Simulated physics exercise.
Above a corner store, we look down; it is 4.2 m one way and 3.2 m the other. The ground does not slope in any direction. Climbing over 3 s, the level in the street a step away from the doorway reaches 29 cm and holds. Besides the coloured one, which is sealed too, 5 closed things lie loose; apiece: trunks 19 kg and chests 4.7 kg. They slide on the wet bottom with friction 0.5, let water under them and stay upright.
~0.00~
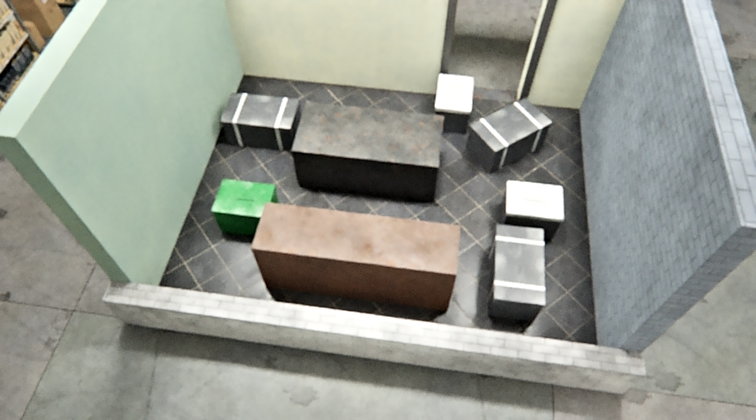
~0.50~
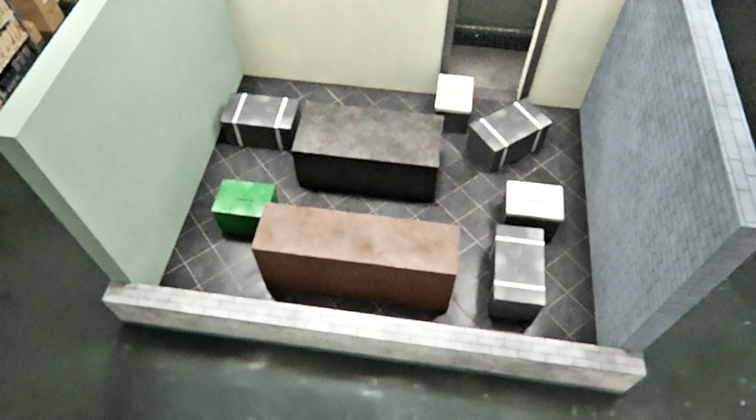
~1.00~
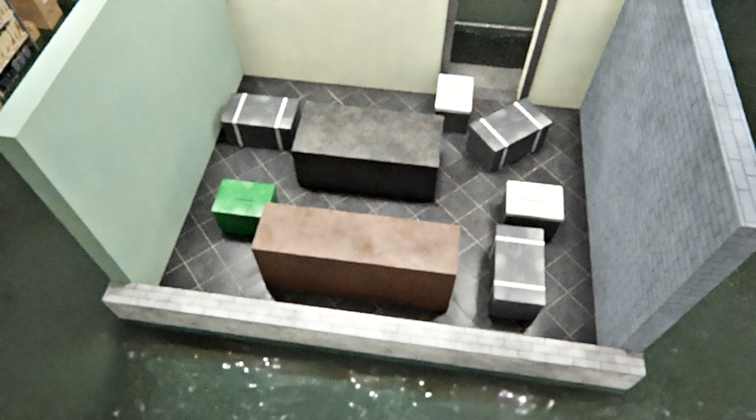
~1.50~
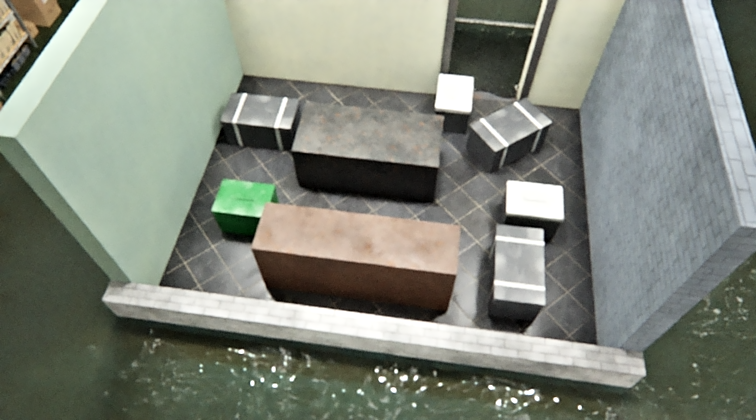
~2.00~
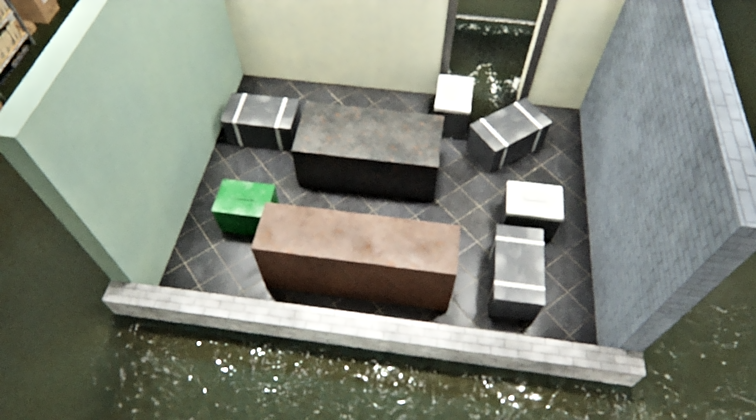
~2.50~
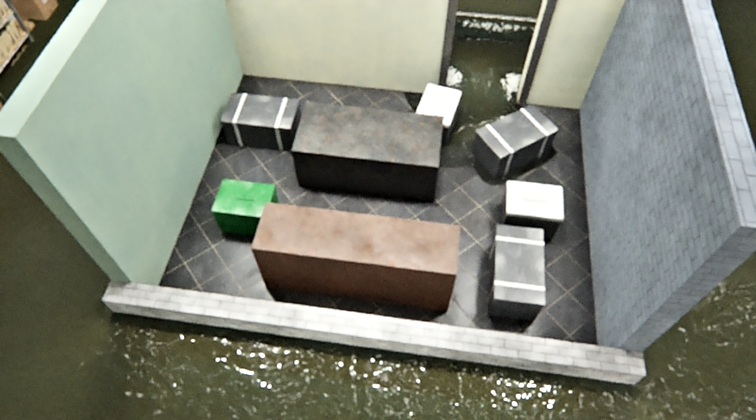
Murky water spreads over the grey ground outside a small tiled room seen from above, with a pale green wall at left, cream at back and grey brick at right. Inside sit a long black block, a long brown one, a green box at left, two white boxes and three strapped grey trunks. Water enters the back doorway, and the white box and trunk beside it shift slightly, while the camera stays still.
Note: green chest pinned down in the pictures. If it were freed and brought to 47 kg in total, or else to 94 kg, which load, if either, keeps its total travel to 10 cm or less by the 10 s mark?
47 kg already suffices.
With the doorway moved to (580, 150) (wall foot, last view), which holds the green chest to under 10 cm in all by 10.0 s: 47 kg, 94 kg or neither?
Then only the bigger mass works.
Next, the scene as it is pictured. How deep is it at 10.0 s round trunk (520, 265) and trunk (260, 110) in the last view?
I'd estimate 19 cm for the first and 14 cm for the second.
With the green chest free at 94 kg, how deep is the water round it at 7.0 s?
4 cm, roughly.
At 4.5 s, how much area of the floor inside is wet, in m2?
Roughly 8.5 m2 of it is wet.
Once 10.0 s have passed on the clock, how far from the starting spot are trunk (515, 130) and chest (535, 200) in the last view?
The first is 150 cm from its start, the second 80 cm.
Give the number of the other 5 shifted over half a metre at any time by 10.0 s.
4 in all.
After 3.5 s the green chest would be 0 cm from its start with 47 kg and 0 cm from its start with 94 kg; 0 cm of water round it then.
After 4.5 s the green chest would be 0 cm from its start with 47 kg and 0 cm from its start with 94 kg; 0 cm of water round it then.
After 7.0 s the green chest would be 0 cm from its start with 47 kg and 0 cm from its start with 94 kg; 4 cm of water round it then.
After 10.0 s the green chest would be 0 cm from its start with 47 kg and 0 cm from its start with 94 kg; 15 cm of water round it then.
